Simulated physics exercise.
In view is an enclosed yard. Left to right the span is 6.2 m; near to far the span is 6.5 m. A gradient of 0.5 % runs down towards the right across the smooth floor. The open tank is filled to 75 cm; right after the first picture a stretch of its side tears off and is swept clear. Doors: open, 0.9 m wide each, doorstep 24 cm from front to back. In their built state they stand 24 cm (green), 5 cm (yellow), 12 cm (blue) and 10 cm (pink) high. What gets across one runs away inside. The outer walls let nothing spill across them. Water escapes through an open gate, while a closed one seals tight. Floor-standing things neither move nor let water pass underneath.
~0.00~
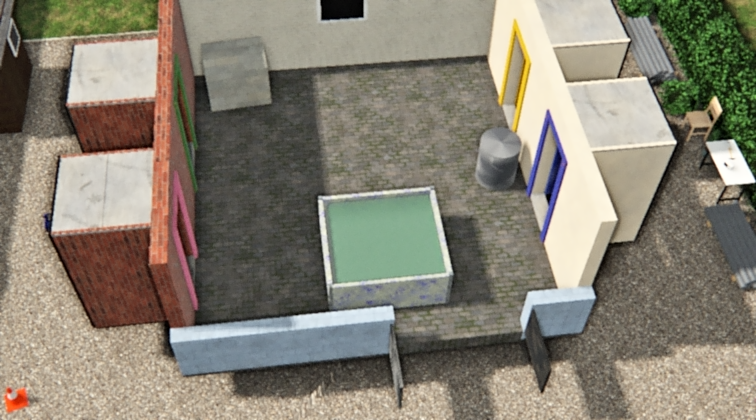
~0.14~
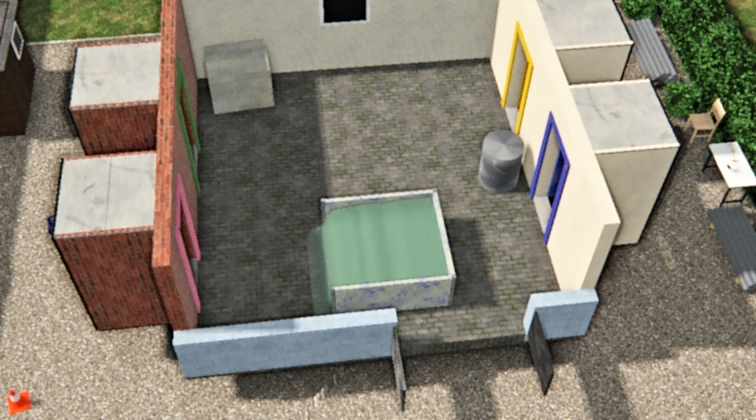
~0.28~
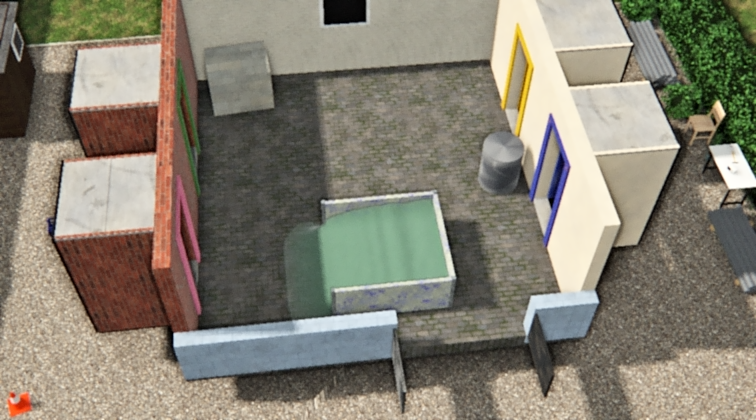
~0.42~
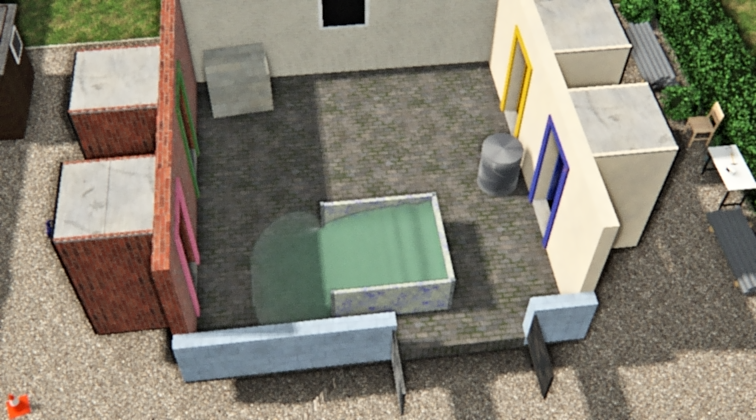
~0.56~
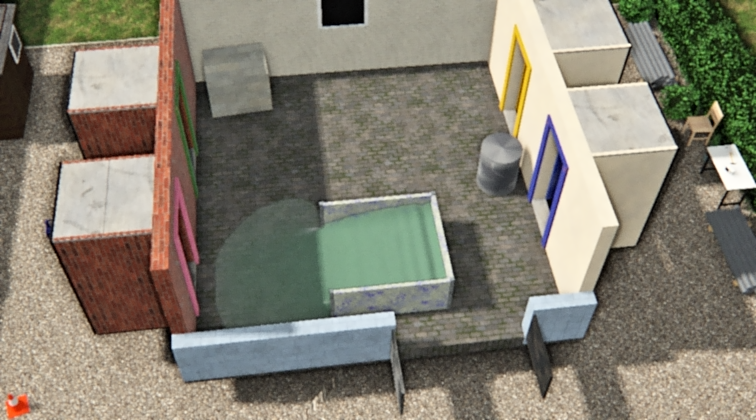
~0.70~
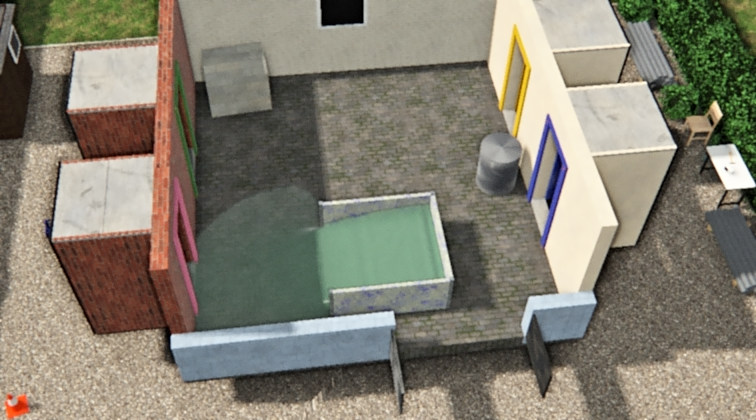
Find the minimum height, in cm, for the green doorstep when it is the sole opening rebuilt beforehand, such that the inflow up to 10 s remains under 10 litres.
The minimum height is about 10 cm.
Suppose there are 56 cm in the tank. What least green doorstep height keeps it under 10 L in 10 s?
Roughly 7.0 centimetres.
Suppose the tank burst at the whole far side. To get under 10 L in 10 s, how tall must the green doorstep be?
Required height: Approx. 6.5 cm.
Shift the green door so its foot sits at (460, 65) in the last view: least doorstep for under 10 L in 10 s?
Close to 10.5 cm at the least.
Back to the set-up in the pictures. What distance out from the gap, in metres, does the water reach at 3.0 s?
The front sits around 5.6 m out.
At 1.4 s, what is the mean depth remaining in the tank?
About 34 cm.
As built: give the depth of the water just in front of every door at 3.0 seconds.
Green door 12 cm, yellow door 0 cm, blue door 0 cm, pink door 25 cm.
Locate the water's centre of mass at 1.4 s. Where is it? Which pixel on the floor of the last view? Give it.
(317, 274) or so.
After 1.4 s water covers 25 % of the floor, deepest (46 cm) near (197, 348); 8 cm at the green door, 0 litres in over its 24 cm doorstep.
After 3.0 s water covers 35 % of the floor, deepest (30 cm) near (196, 82); 12 cm at the green door, 0 litres in over its 24 cm doorstep.
After 10.0 s water covers 90 % of the floor, deepest (16 cm) near (508, 168); 5 cm at the green door, 0 litres in over its 24 cm doorstep.
At the green door as built, the water arrived by 1.3 s and peaked near 15 cm at 2.0 s.
Run again over the same 10 s with other heights there, 17 litres in over 8.5 cm, 4 litres over 11.5 cm. The limit of 10 litres is kept from about 10 cm up.
